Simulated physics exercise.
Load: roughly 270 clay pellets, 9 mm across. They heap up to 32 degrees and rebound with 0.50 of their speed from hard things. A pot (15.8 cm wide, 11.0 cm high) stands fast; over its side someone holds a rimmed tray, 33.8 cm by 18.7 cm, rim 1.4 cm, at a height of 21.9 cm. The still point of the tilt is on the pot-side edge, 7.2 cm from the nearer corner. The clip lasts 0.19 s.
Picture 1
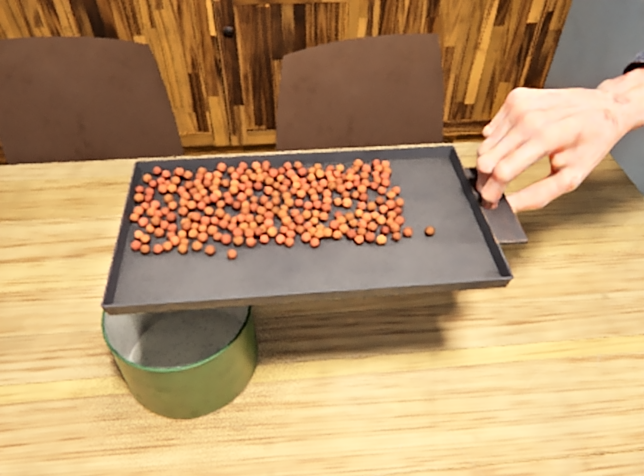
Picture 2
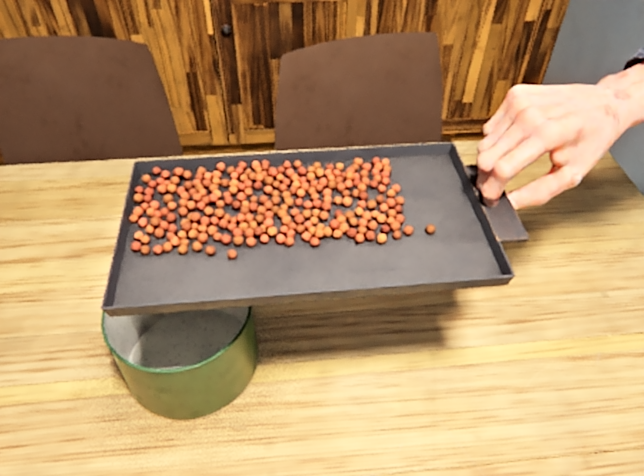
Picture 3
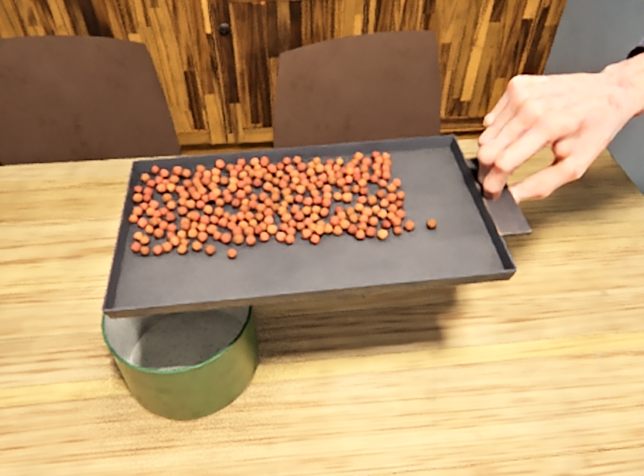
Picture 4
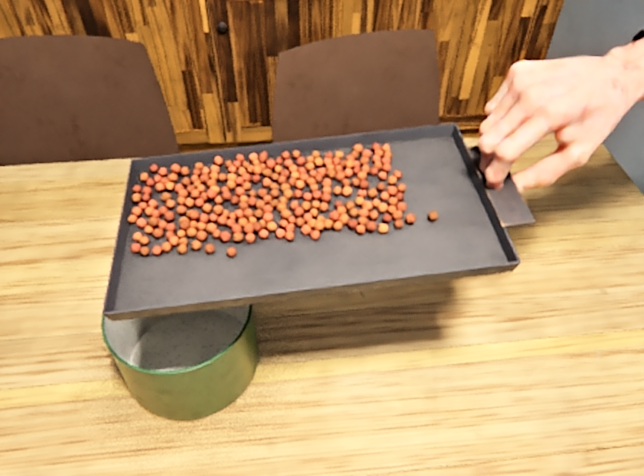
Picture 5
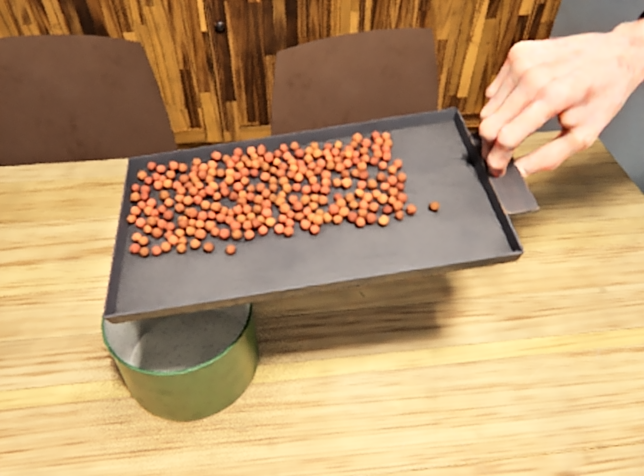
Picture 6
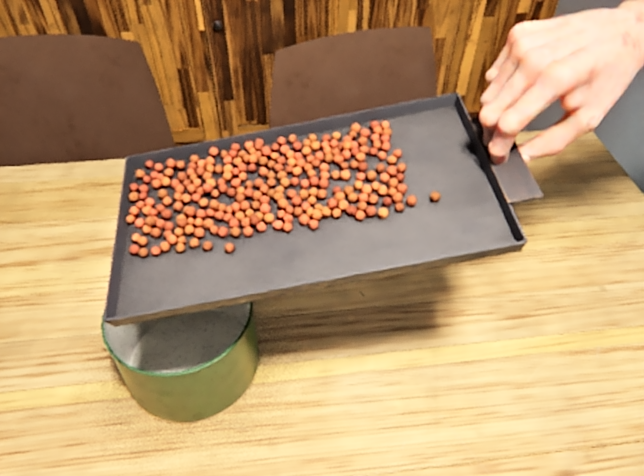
The video shows a hand holding a dark rimmed tray of small reddish-brown balls above a green pot on a wooden table, at first keeping it level, then gradually raising its right end so the tray slopes slightly down toward the left.
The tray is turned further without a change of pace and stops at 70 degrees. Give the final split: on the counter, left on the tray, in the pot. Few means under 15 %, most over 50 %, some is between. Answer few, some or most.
Counter some, tray most, pot few.
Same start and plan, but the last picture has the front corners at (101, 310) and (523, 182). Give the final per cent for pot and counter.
Pot 5, counter 50.
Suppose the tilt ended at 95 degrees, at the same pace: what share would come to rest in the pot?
In that case some 10 per cent.
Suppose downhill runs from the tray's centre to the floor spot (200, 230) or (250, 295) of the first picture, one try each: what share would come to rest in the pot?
Some 0 and 0 per cent.
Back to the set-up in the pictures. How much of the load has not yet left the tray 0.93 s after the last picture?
Roughly 75 per cent.
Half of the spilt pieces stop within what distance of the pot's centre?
Roughly 20 cm.
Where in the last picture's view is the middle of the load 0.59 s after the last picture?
At about (137, 248).
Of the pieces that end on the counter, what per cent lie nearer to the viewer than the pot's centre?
About 100 per cent.
Then, 0.35 s after the last picture, tilt 39 degrees; the tray holds 100 %, the pot 0 %.
Then, 0.59 s after the last picture, tilt 59 degrees; the tray holds 95 %, the pot 0 %.
Then, 0.93 s after the last picture, tilt 70 degrees; the tray holds 75 %, the pot 0 %.
In the end, counter 25 %, tray 75 %, pot 0 %.
